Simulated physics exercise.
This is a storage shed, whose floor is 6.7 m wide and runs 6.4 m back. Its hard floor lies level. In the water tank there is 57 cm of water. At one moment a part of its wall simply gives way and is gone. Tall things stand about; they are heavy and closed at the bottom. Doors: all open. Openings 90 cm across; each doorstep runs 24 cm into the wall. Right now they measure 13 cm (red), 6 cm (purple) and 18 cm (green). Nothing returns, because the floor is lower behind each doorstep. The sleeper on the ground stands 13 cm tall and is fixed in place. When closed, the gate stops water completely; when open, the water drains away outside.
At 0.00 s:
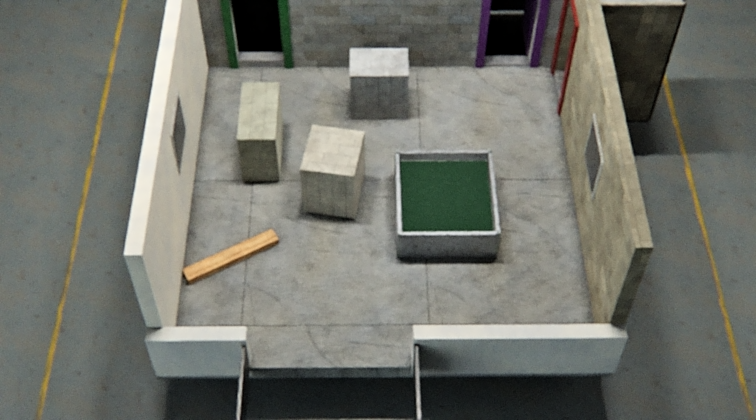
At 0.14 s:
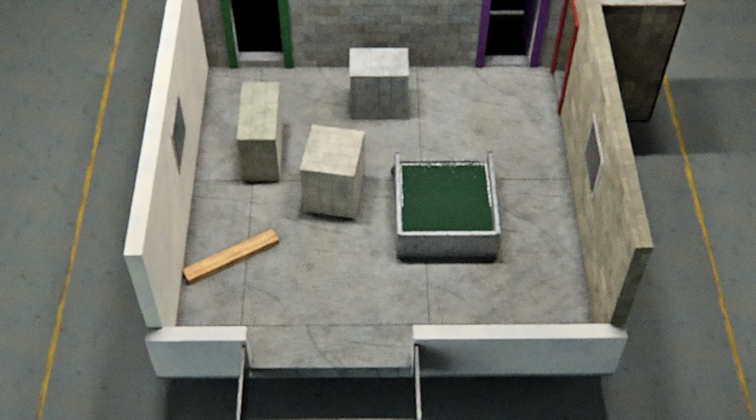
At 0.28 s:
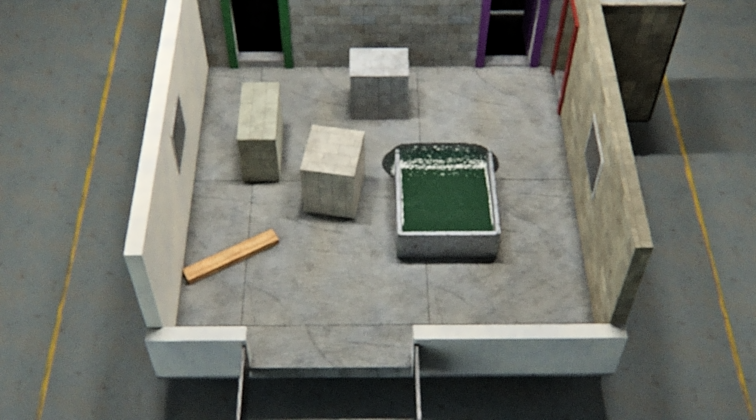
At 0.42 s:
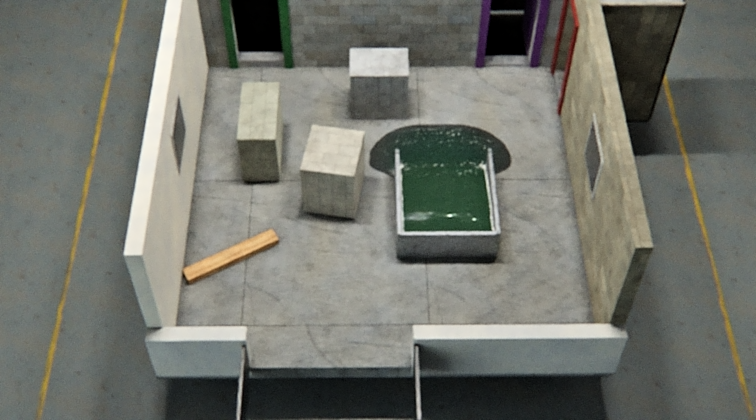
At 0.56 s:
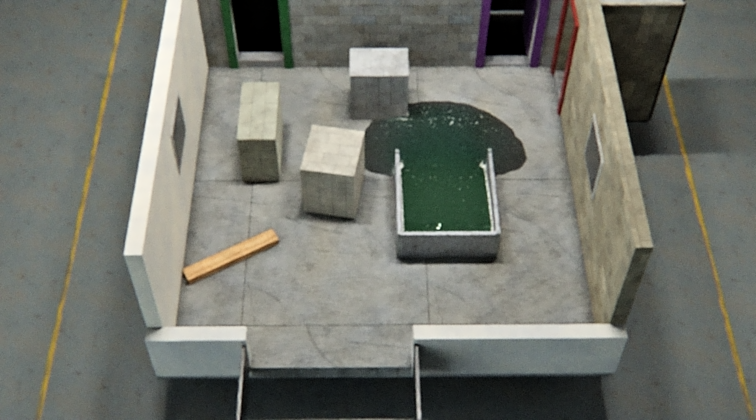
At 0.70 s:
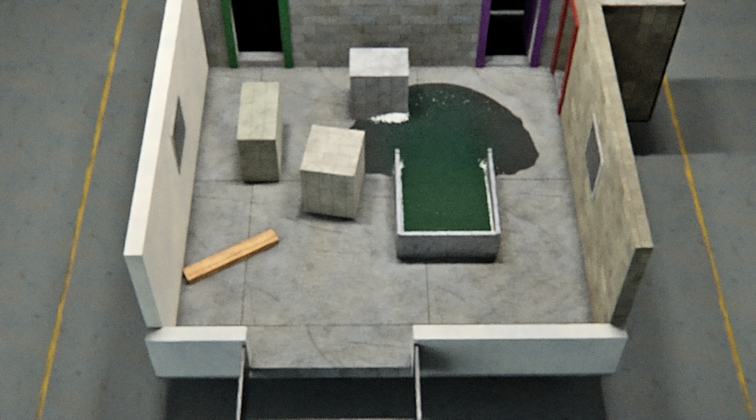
Dark green water poured out of the square tank after its far wall vanished, spreading backward in a widening dark pool across the grey floor and reaching the pale block near the back wall.
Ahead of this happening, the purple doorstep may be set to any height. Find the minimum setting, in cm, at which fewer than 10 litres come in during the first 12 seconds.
The minimum is about 17 cm.
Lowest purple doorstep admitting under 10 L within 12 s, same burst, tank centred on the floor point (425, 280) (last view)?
Then it needs to be around 16 cm high.
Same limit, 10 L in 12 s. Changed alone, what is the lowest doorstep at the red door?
At red, about 18 cm.
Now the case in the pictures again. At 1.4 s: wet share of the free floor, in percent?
Some 20 in a hundred.
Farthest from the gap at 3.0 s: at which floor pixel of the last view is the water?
The farthest wet point sits near (208, 77) in the last view.
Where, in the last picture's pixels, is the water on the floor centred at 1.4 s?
I'd put it close to (442, 164).
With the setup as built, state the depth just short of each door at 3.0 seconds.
In cm: Red 20, purple 16, green 3.
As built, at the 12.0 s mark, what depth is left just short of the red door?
About 3.0 cm.
After 1.4 s water covers 20 % of the floor, deepest (32 cm) near (422, 70); 12 cm at the purple door, 2 litres in over its 6 cm doorstep.
After 3.0 s water covers 40 % of the floor, deepest (24 cm) near (542, 69); 16 cm at the purple door, 72 litres in over its 6 cm doorstep.
After 12.0 s water covers 90 % of the floor, deepest (6 cm) near (240, 243); 3 cm at the purple door, 130 litres in over its 6 cm doorstep.
At the purple door as built, the water arrived by 1.2 s and peaked near 18 cm at 2.0 s.
With a doorstep of 14 cm, 27 litres would have come in within the 12 s; with 19 cm, 4 litres. So under 10 litres takes about 17 cm.
